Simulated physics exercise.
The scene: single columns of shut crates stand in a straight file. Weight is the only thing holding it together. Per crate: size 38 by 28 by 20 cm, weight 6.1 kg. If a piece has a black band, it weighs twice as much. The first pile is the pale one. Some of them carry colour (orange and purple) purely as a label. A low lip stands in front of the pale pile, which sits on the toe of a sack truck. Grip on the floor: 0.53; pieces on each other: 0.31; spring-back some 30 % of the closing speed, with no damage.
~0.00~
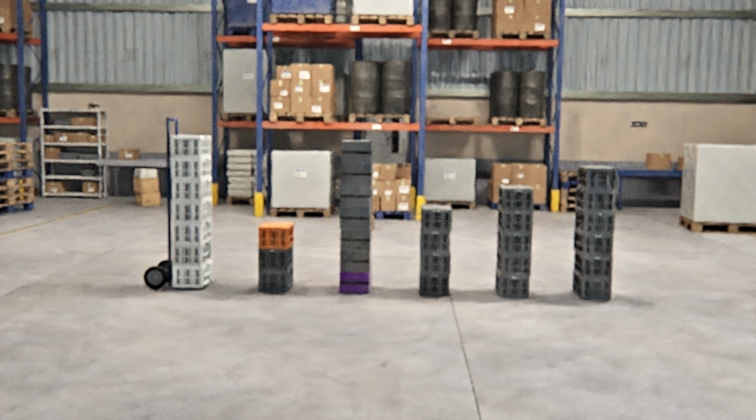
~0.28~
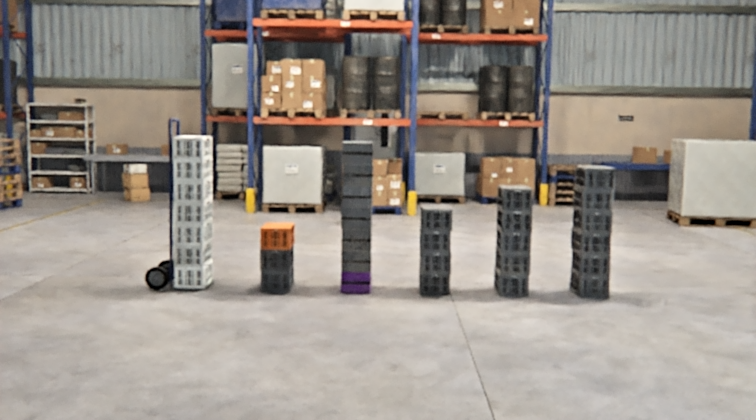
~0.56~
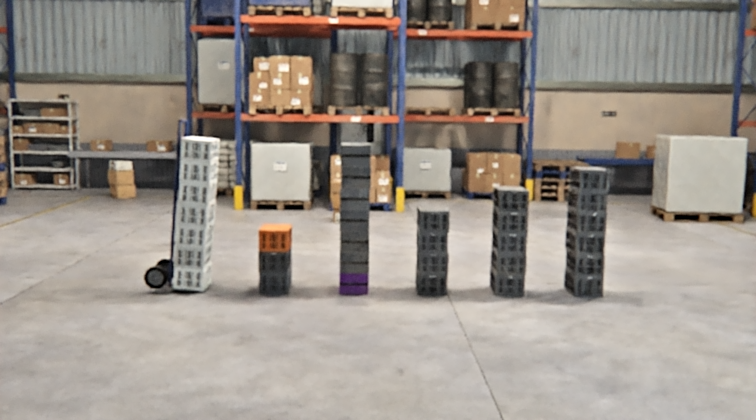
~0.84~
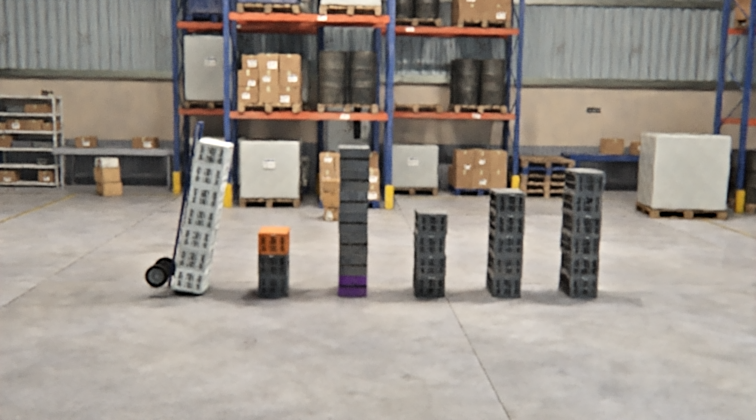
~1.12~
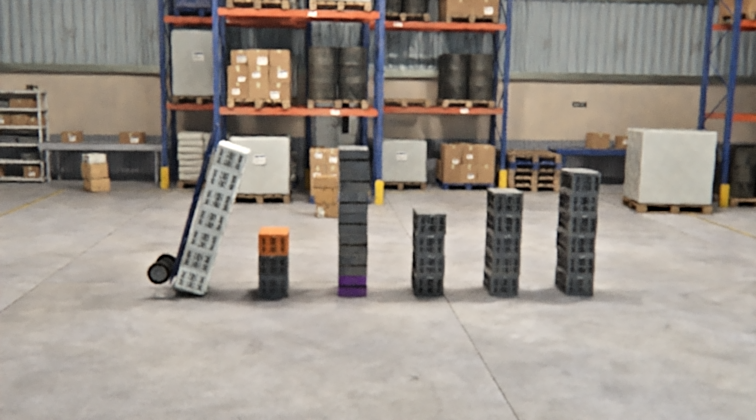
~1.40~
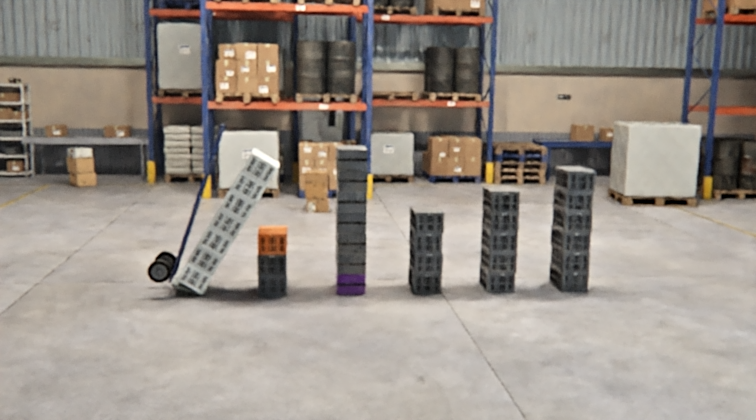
In a warehouse, a pale stack of crates on a sack truck leaned slowly to the right toward a short orange-topped stack, tilting further than the truck's frame, while the other dark stacks stood still.
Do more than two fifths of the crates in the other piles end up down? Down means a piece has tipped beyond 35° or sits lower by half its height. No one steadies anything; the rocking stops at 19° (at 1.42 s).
No.
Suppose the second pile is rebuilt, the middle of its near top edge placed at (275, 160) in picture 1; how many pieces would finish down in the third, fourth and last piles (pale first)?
The tally would be third 7, then fourth 3, then last 5.
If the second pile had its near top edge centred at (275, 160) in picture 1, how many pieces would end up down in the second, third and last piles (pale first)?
The tally would be second 5, then third 7, then last 5.
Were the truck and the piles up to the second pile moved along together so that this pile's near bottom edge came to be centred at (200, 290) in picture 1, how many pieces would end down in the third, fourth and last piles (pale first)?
Down per pile: Third 0, fourth 0, last 0.
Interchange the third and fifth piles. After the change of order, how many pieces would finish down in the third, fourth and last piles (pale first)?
Down tally in the new order: Third = 4, fourth = 2, last = 0.
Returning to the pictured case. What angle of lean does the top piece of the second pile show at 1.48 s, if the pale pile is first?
Roughly 0 degrees.
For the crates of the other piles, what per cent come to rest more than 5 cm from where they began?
Displaced: 10 %.
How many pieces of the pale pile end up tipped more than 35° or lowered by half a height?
7.
Around 1.48 s, 7 of the pale pile down; none of the 25 other crates down.
Around 1.66 s, 7 of the pale pile down; none of the 25 other crates down, 1 disturbed; orange crate displaced 41 mm.
Around 1.92 s, 7 of the pale pile down; none of the 25 other crates down, 6 disturbed; orange crate displaced 9 cm.
Around 2.52 s, 7 of the pale pile down; none of the 25 other crates down, 5 disturbed; orange crate tipped 14°.
Finally (3.2 s), 7 of the pale pile down; none of the 25 other crates down, 6 disturbed; orange crate tipped 25°; purple crate unmoved. That is 0 per cent. Seen by the last camera, middles, orange crate near (297, 241), purple crate near (351, 280).
